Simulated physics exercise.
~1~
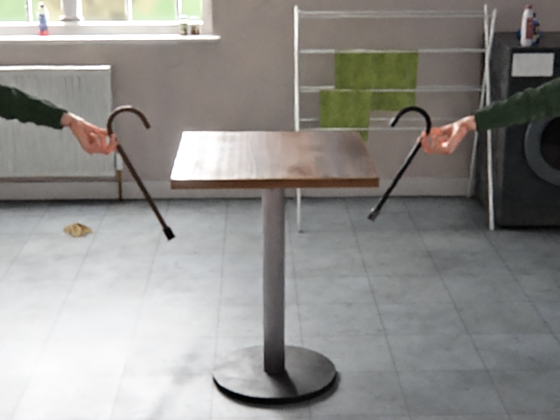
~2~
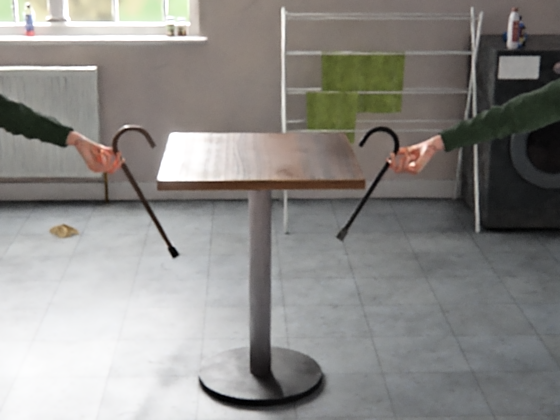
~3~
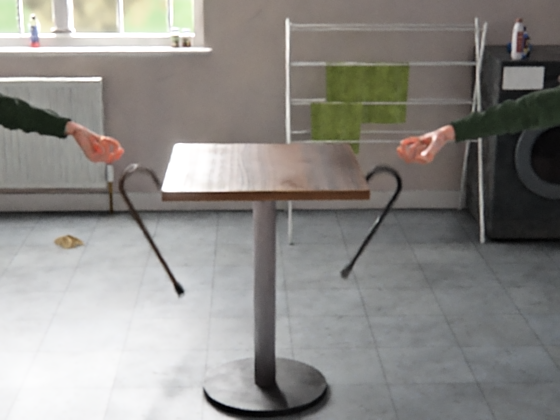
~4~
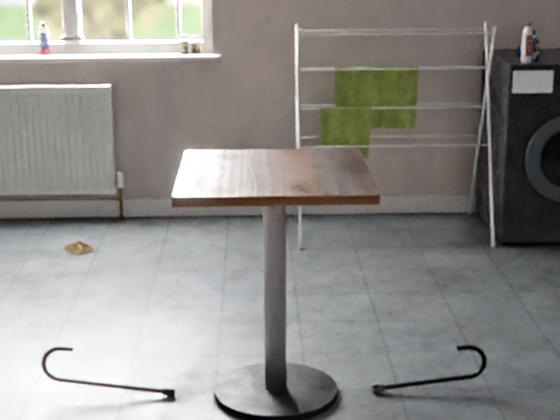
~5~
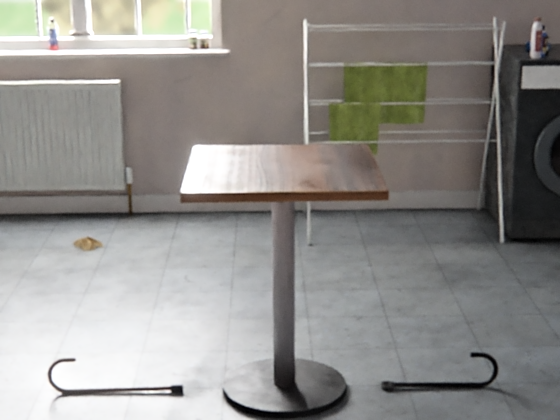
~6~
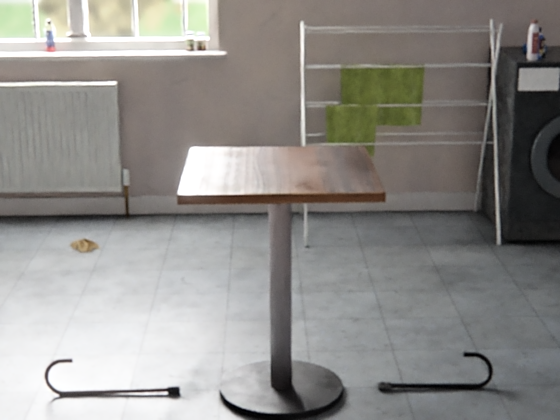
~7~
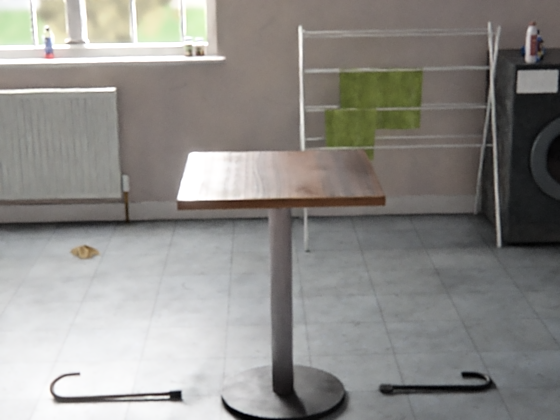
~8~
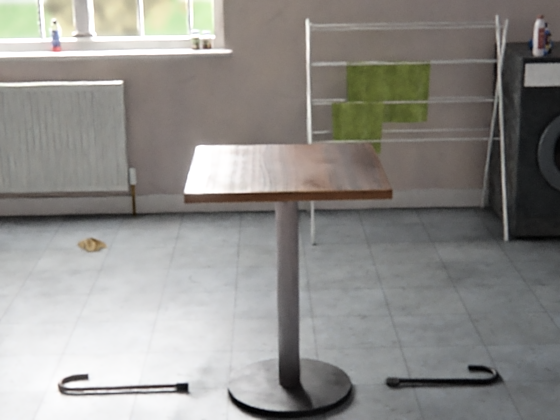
Two canes held beside a table are released by hands and fall to the floor.
